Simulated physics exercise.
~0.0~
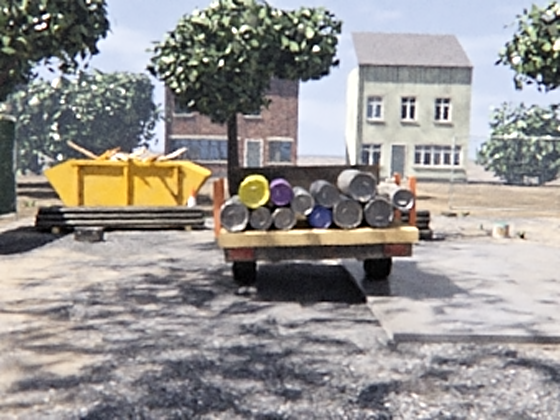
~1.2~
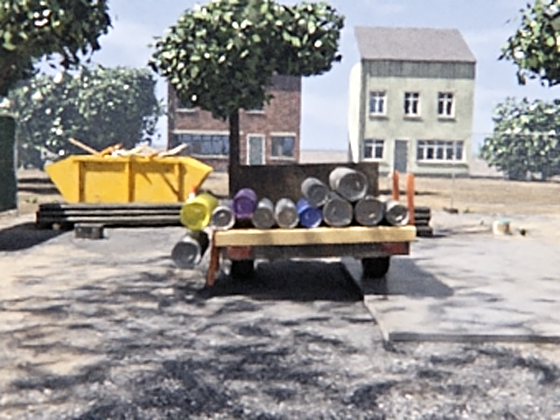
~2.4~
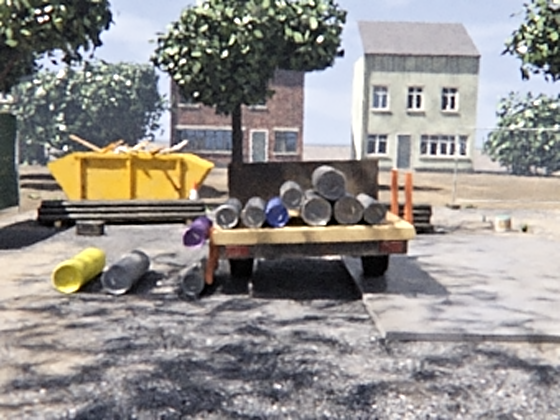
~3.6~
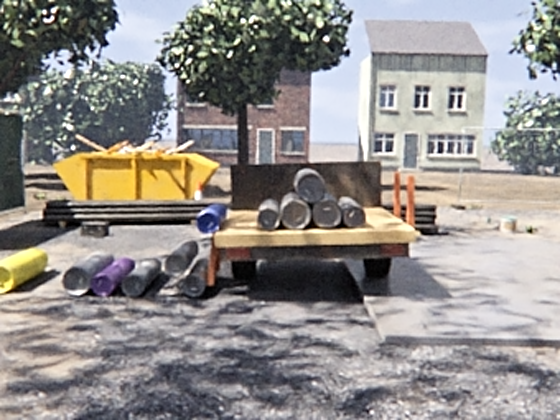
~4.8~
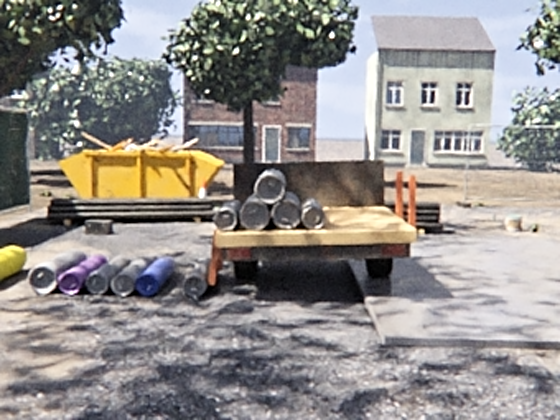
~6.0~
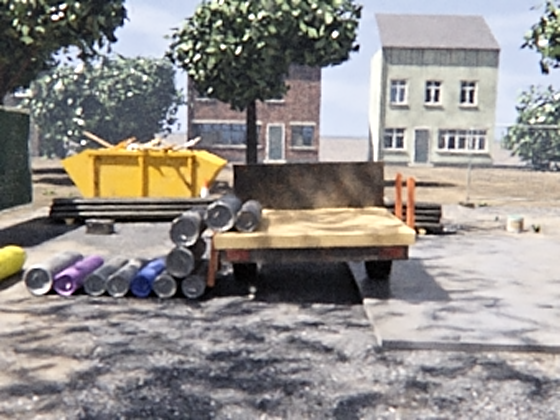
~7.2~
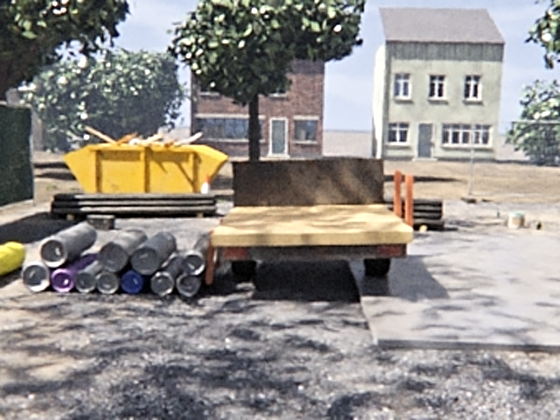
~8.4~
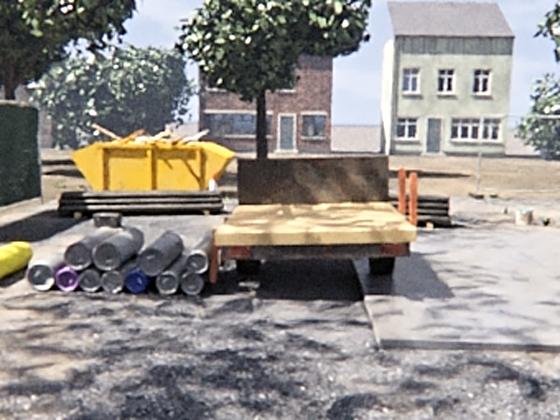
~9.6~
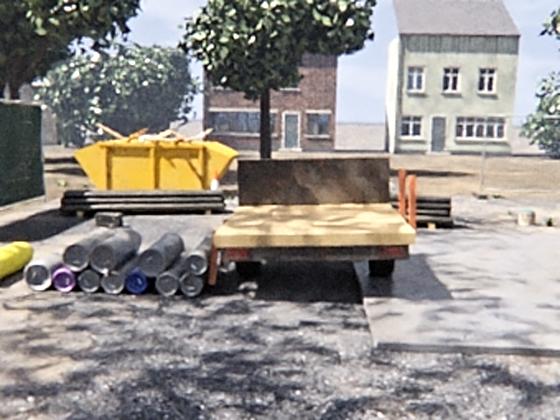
Gas cylinders, mostly grey with one yellow, one purple and one blue, roll left off a flatbed trailer as its left posts drop, the yellow going first, then purple, then blue, until the deck is empty and they lie heaped on the ground to the left.
